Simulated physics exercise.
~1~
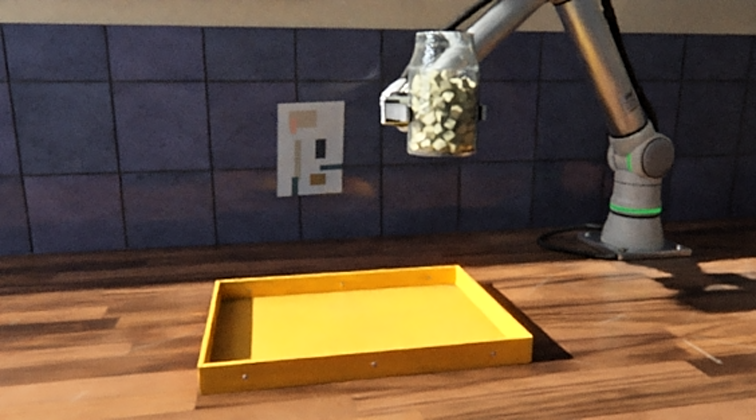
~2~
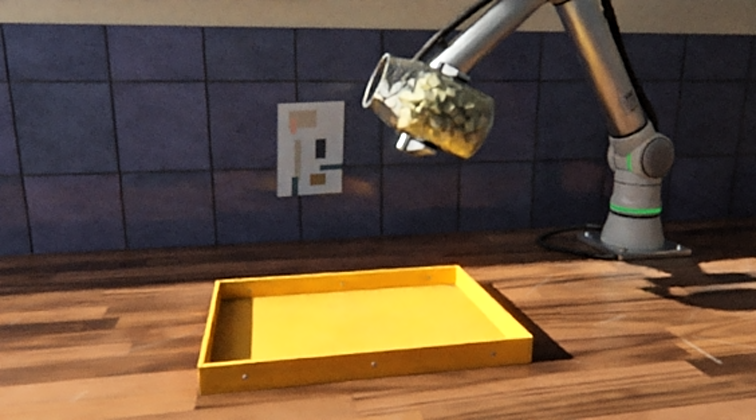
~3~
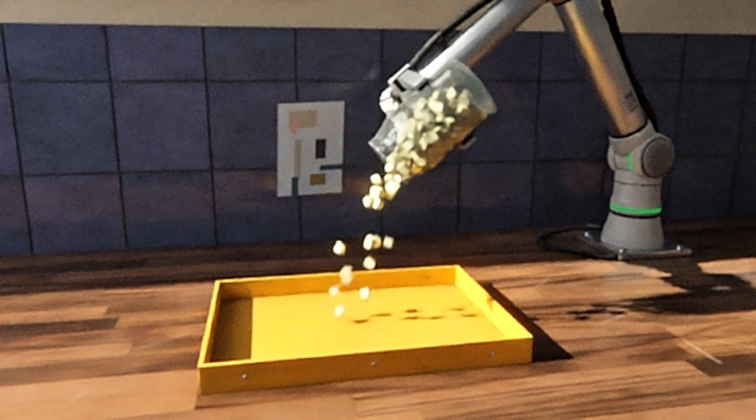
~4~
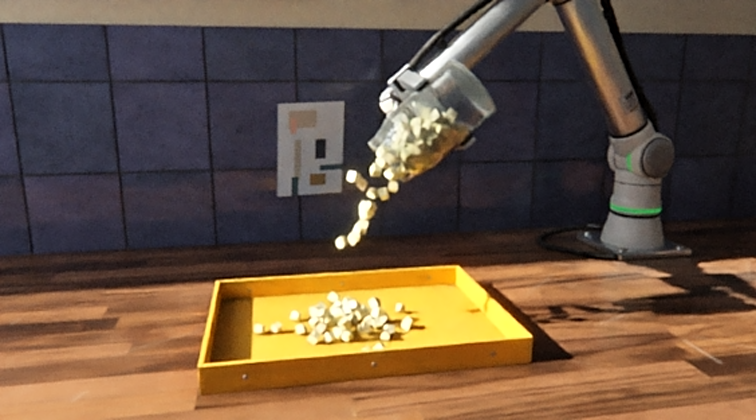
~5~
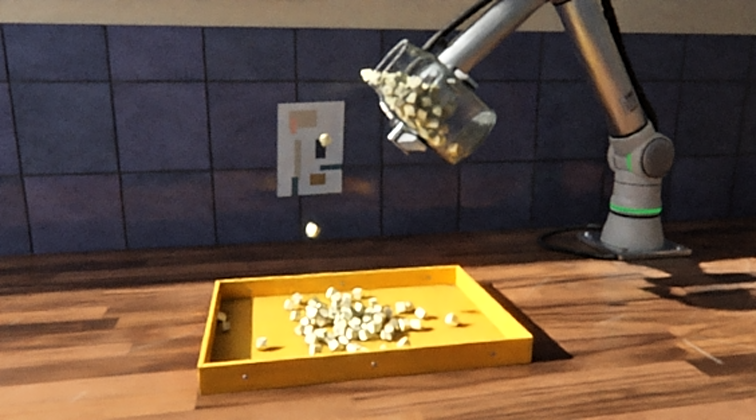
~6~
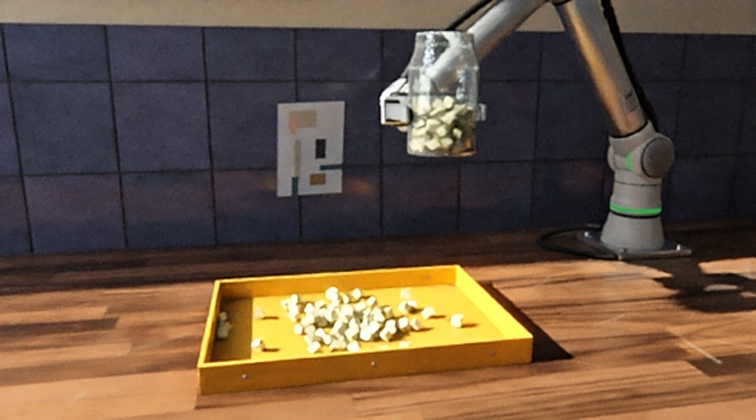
In the video, a robot arm tips a clear jar of pale vegetable dice to the left over a yellow tray, spilling many pieces into it, then turns the jar upright again, leaving a scattered pile in the tray and a good portion still inside the jar.
